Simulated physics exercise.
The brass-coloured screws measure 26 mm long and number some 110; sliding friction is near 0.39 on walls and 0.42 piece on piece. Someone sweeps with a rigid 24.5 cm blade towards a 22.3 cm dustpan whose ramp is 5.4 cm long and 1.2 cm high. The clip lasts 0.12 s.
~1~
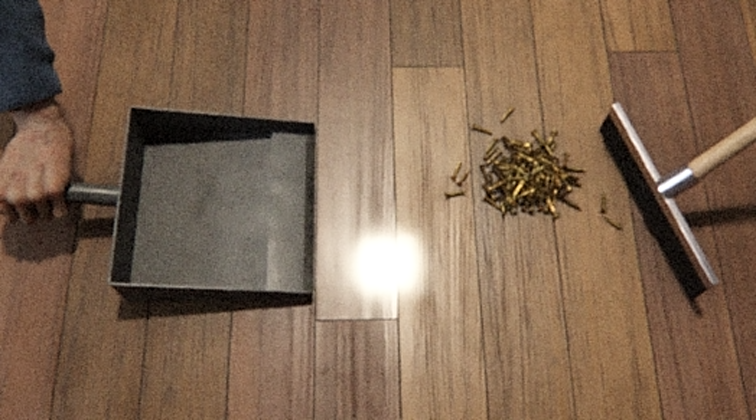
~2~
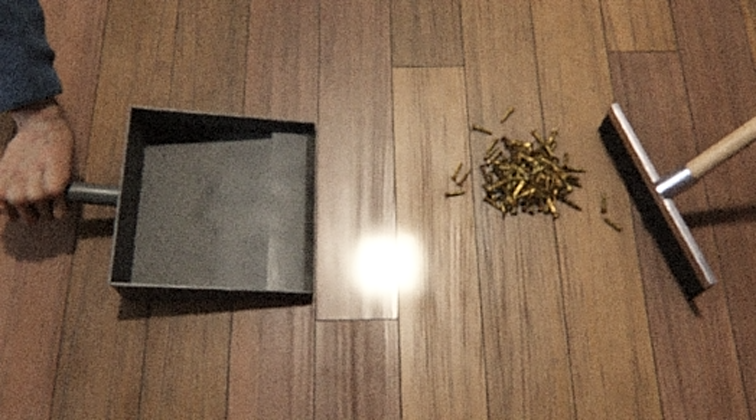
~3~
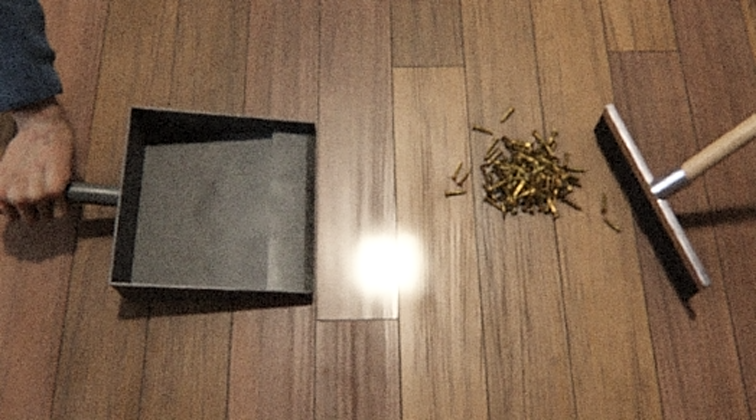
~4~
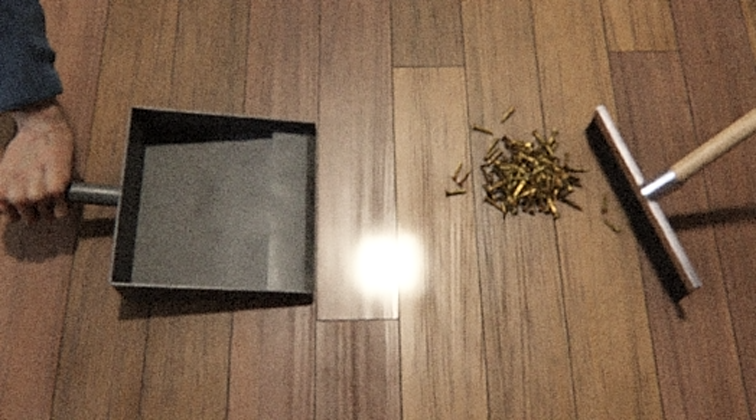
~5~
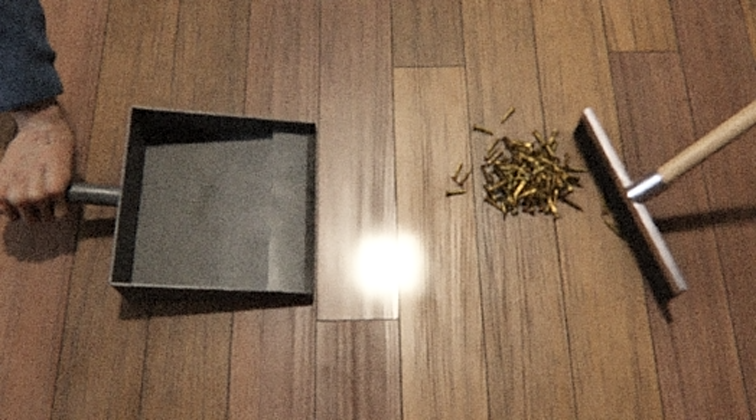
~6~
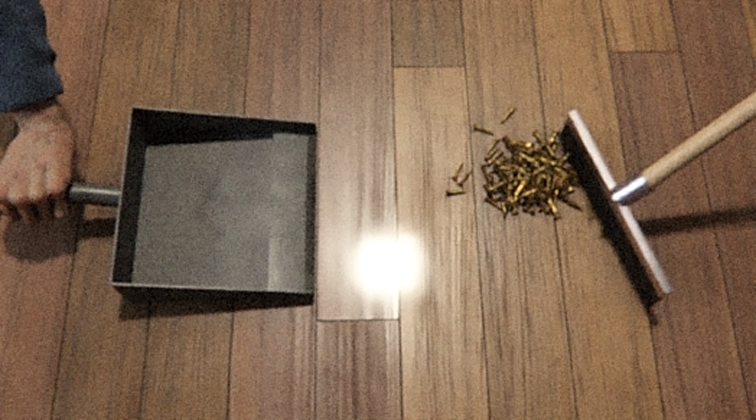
On a wooden floor, a hand held a dark dustpan still at the left while a wooden-handled sweeper slid slowly left, its blade reaching the right edge of a small pile of brass-coloured screws.
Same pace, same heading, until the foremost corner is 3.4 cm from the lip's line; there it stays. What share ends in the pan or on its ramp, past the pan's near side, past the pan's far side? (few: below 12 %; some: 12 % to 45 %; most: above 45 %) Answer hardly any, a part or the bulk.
Pan: A part, near side: Hardly any, far side: Hardly any.
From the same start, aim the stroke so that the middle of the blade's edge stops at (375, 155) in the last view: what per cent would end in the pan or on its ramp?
Some 5 per cent.
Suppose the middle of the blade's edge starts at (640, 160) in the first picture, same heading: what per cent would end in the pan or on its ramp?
Some 15 per cent.
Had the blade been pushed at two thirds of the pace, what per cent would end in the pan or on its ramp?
Then about 10 per cent.
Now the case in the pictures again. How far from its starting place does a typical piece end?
Roughly 28 cm.
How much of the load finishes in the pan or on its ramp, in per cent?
Roughly 30 per cent.
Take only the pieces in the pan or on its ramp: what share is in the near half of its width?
Roughly 60 per cent.
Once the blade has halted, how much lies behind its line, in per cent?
Some 10 per cent.
Then, 0.19 s after the last picture, middle of the blade 21 cm from the lip; 0 % over the lip, far side 5 %, near side 0 %.
Then, 0.32 s after the last picture, middle of the blade 12 cm from the lip; 0 % over the lip, far side 5 %, near side 0 %.
Then, 0.58 s after the last picture, middle of the blade 8 cm from the lip; 30 % over the lip, far side 5 %, near side 5 %.
In the end, pan 30 %, near side 5 %, far side 5 %, in front of the lip or behind the blade 60 %.
